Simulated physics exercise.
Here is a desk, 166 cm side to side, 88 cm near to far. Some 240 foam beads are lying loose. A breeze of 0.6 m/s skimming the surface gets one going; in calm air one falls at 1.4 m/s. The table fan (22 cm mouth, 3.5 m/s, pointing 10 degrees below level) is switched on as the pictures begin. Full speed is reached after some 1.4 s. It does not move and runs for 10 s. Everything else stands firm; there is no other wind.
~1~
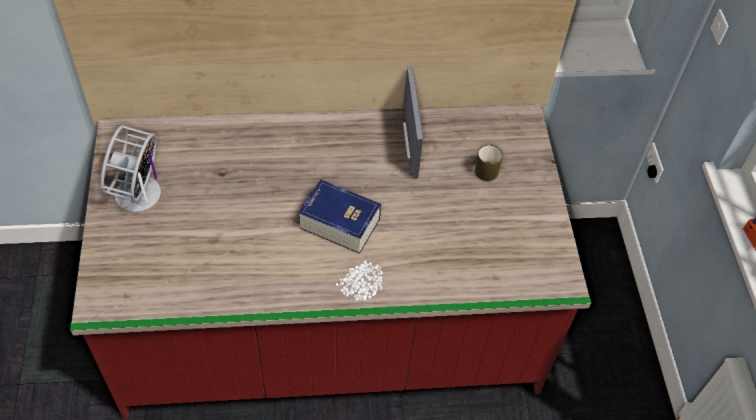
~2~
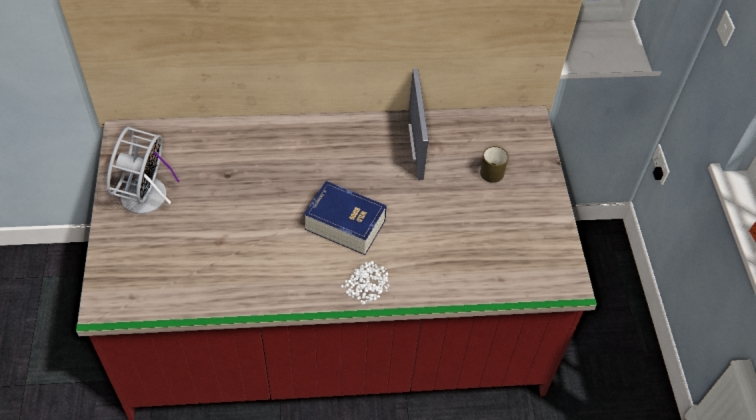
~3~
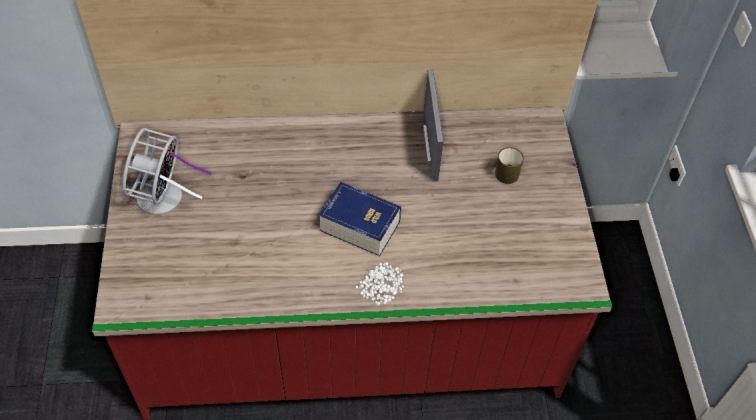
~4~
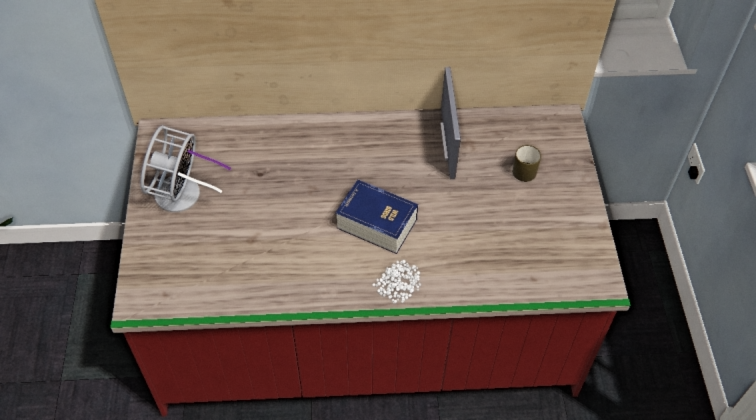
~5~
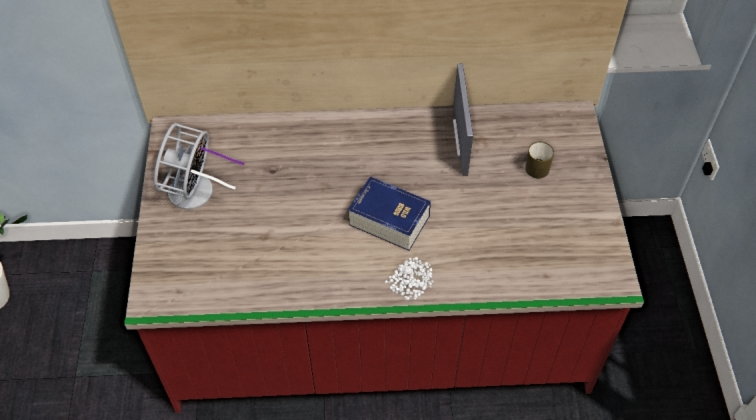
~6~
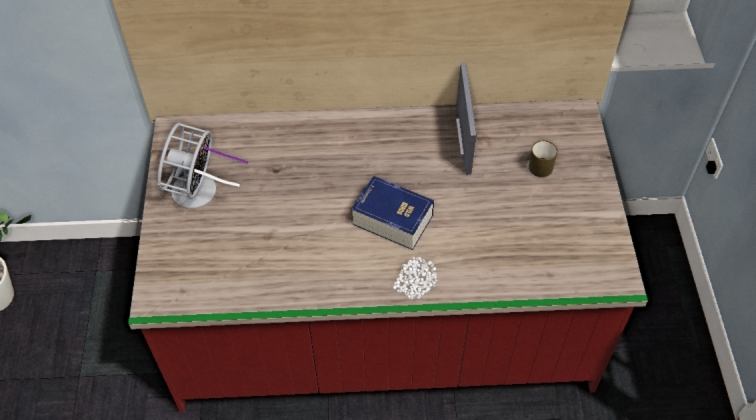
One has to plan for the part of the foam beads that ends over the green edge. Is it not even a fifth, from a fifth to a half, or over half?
Of the foam beads, over half end over the green edge.
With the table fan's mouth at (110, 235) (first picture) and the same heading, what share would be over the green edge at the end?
Then about 40 %.
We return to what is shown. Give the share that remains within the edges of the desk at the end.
Some 0 per cent.
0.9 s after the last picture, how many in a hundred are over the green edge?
About 90 %.
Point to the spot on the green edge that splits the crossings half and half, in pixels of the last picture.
Near (451, 310).
Then, 0.9 s after the last picture, 92 % are over the green edge; 72 % have settled or left.
Then, 2.1 s after the last picture, 100 % are over the green edge; 100 % have settled or left.
Then, 4.4 s after the last picture, 100 % are over the green edge; 100 % have settled or left.
Then, 8.9 s after the last picture, at the end, 100 % are over the green edge.
